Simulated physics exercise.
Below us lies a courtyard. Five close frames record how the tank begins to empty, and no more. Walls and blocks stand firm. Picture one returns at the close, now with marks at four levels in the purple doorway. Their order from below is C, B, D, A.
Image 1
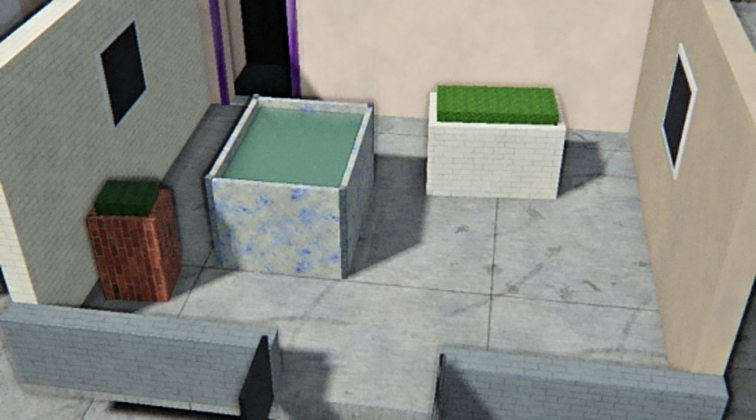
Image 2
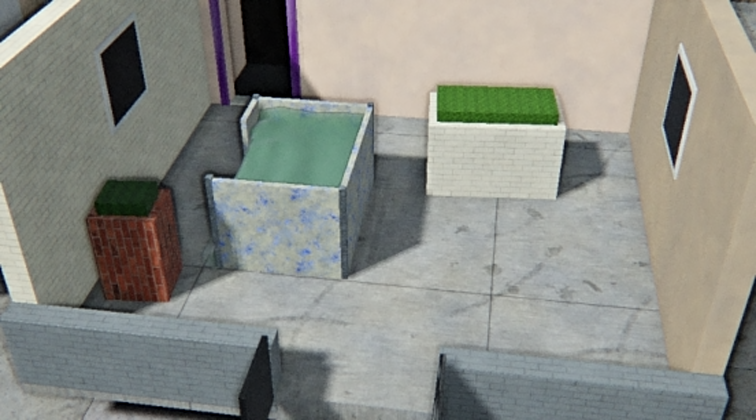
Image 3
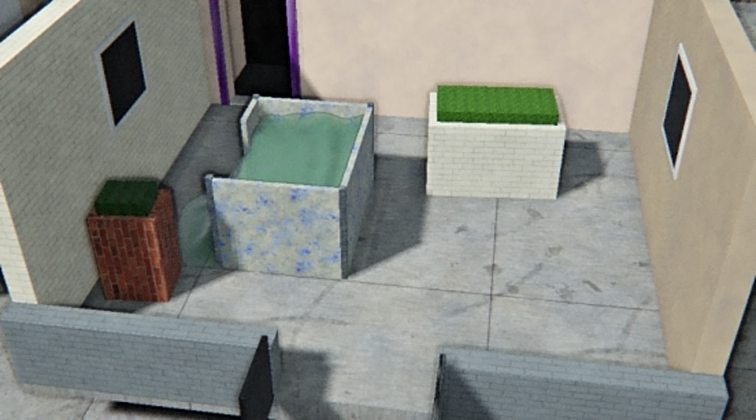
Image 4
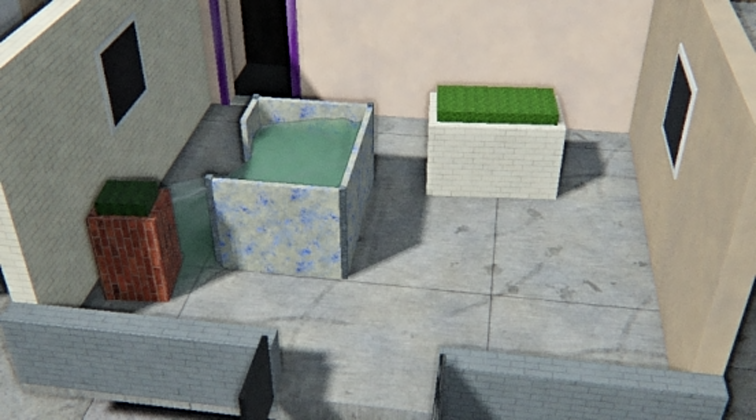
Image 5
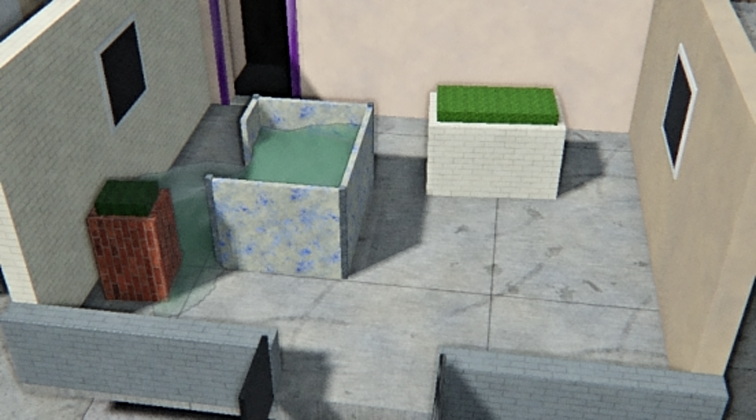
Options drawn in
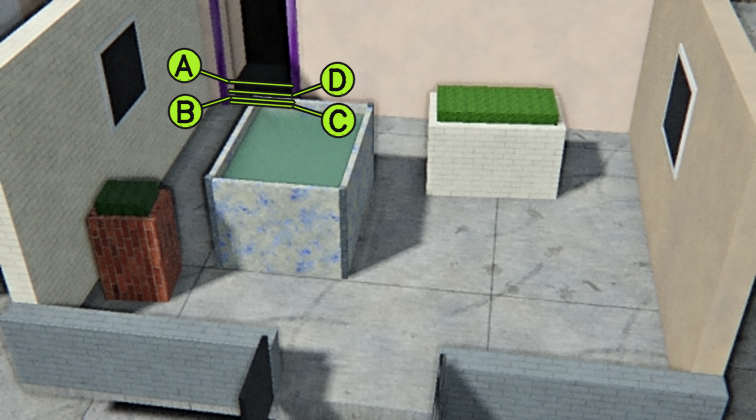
In a walled courtyard, the tank's left side opens and greenish water pours onto the ground.
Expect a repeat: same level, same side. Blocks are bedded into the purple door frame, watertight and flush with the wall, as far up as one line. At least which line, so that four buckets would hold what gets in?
Take A.
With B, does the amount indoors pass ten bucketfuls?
Yes, it does.
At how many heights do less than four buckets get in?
One of the four.
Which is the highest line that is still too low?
That would be D.
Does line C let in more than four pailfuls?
Yes.
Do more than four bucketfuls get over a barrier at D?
Yes, it does.
In lime, A at (260, 83); B at (261, 99); C at (262, 104); D at (261, 93); from the bottom up C, B, D, A.
If A is chosen, a splash gets over, under a bucket.
If B is chosen, dozens of bucketfuls pour in.
If C is chosen, dozens of bucketfuls pour in.
If D is chosen, about 10 bucketfuls get in.
